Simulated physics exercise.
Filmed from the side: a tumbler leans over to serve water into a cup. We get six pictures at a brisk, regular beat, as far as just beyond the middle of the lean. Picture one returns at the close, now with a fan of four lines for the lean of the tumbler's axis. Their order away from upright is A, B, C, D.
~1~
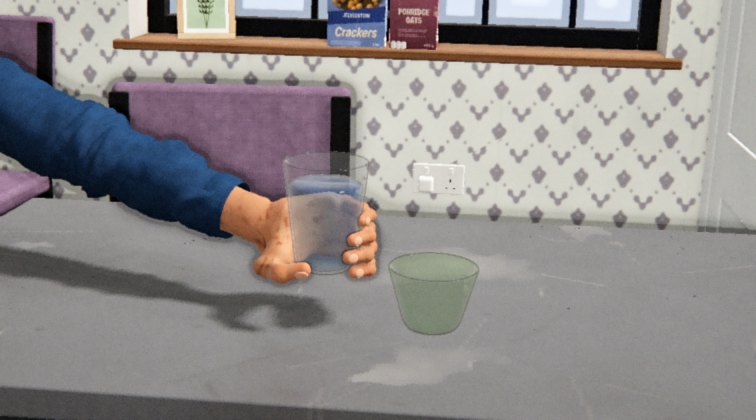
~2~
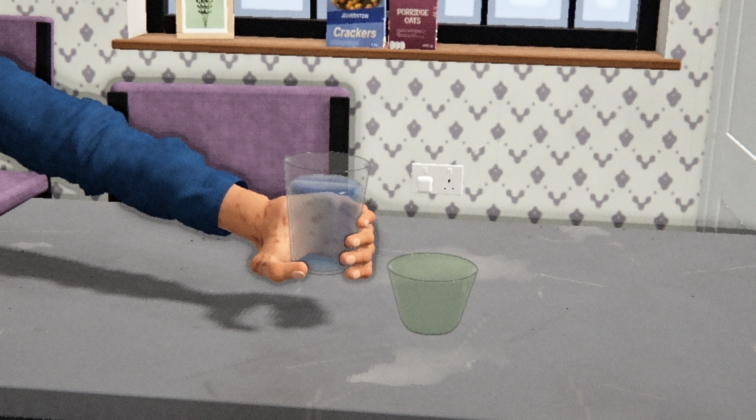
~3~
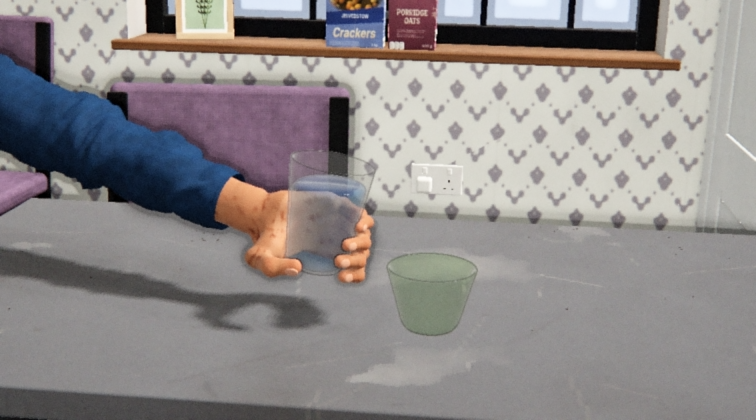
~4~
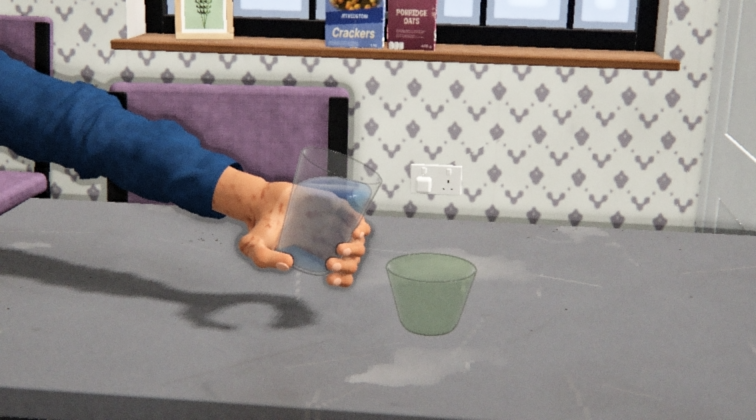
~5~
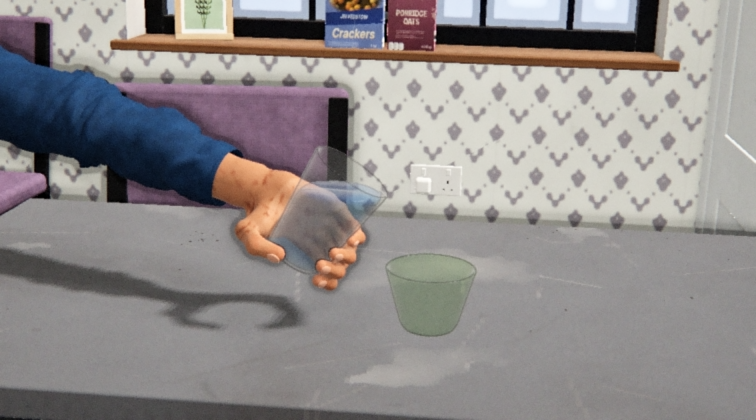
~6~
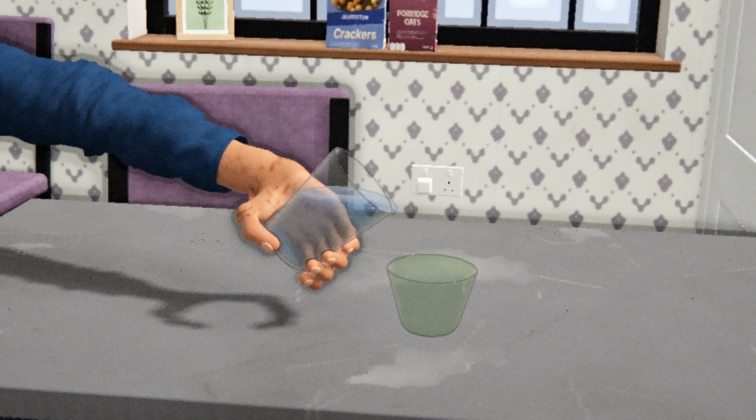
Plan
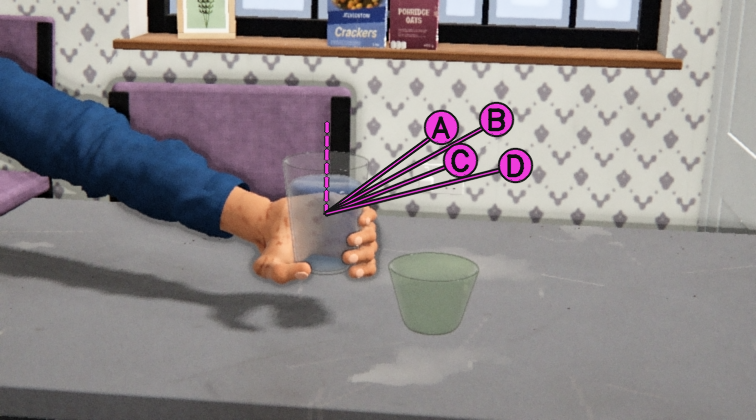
Kitchen with a grey worktop, a blue-sleeved hand tilting a clear tumbler of water rightward beside a small green cup.
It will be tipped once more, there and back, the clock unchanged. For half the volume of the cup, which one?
Mark C.
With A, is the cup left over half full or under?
Under.
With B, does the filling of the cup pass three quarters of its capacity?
No, less.
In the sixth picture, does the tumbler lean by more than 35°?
Yes, it does.
In magenta, A at (428, 139); B at (481, 128); C at (445, 167); D at (498, 170).
Choosing A, the cup ends with about 19 % of what it can hold.
Choosing B, the cup ends with about 32 % of what it can hold.
Choosing C, the cup ends with about 48 % of what it can hold.
Choosing D, the cup ends with about 66 % of what it can hold.
